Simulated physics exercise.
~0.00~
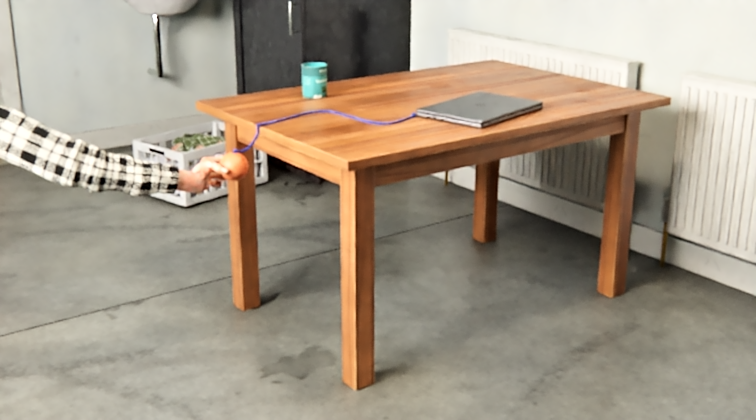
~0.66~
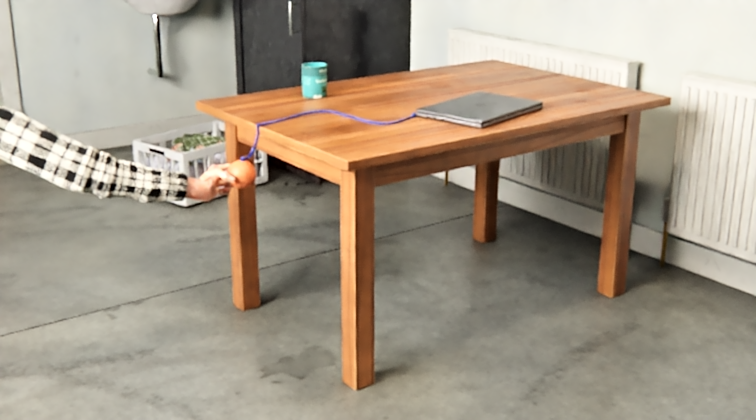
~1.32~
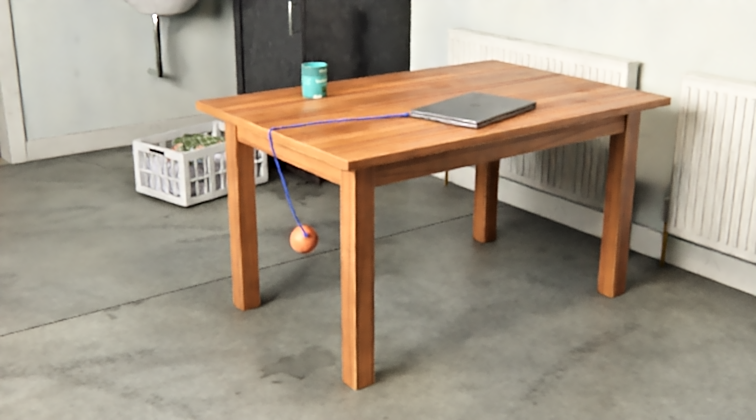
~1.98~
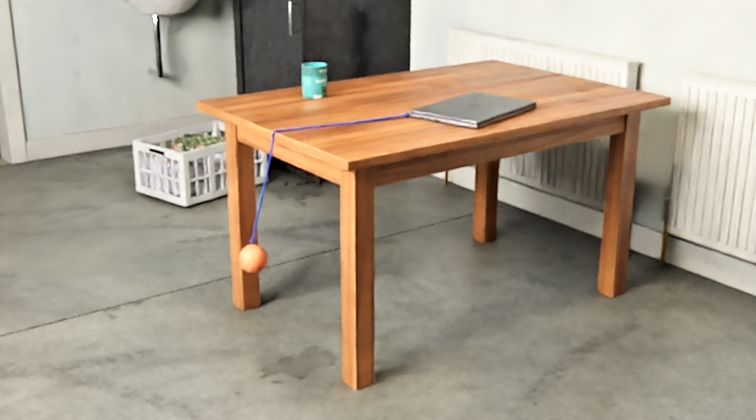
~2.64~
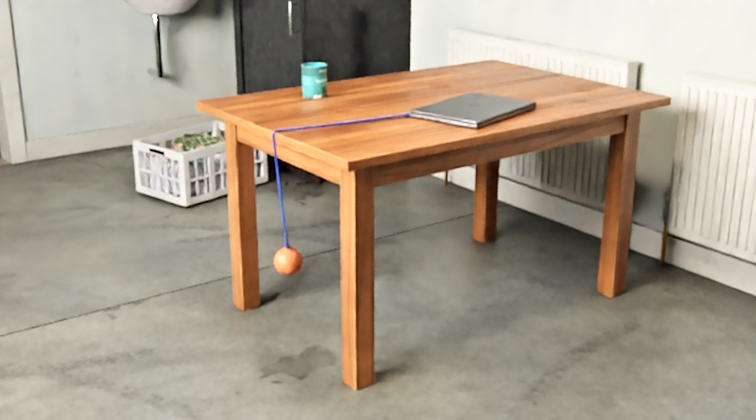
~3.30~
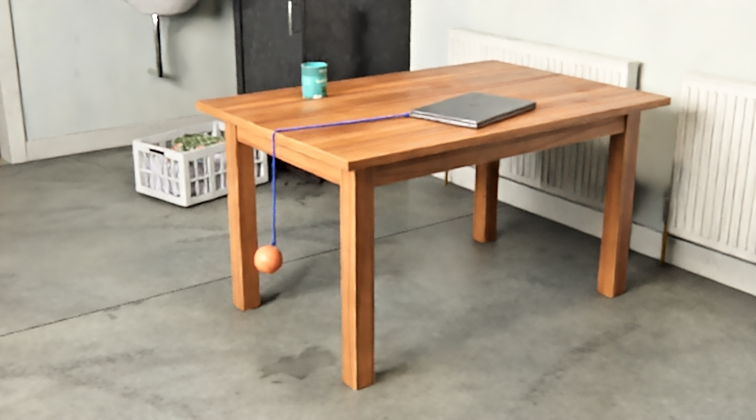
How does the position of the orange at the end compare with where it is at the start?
At the start the orange is held in a hand near the height of the tabletop at the table's left end. By the end it is lower and a little farther right, dangling on the string above the floor.
At first, a hand in a black and white checked sleeve holds an orange just beside the left end of a wooden table, with a blue string running from it across the tabletop to a grey laptop. The hand moves slightly to the right, then lets go and draws back out of view. The orange drops and swings right beneath the table edge as the laptop shifts a little to the left. It swings back left, then right, then left again in smaller swings. It ends up dangling above the floor, while the turquoise cup stays in its place.
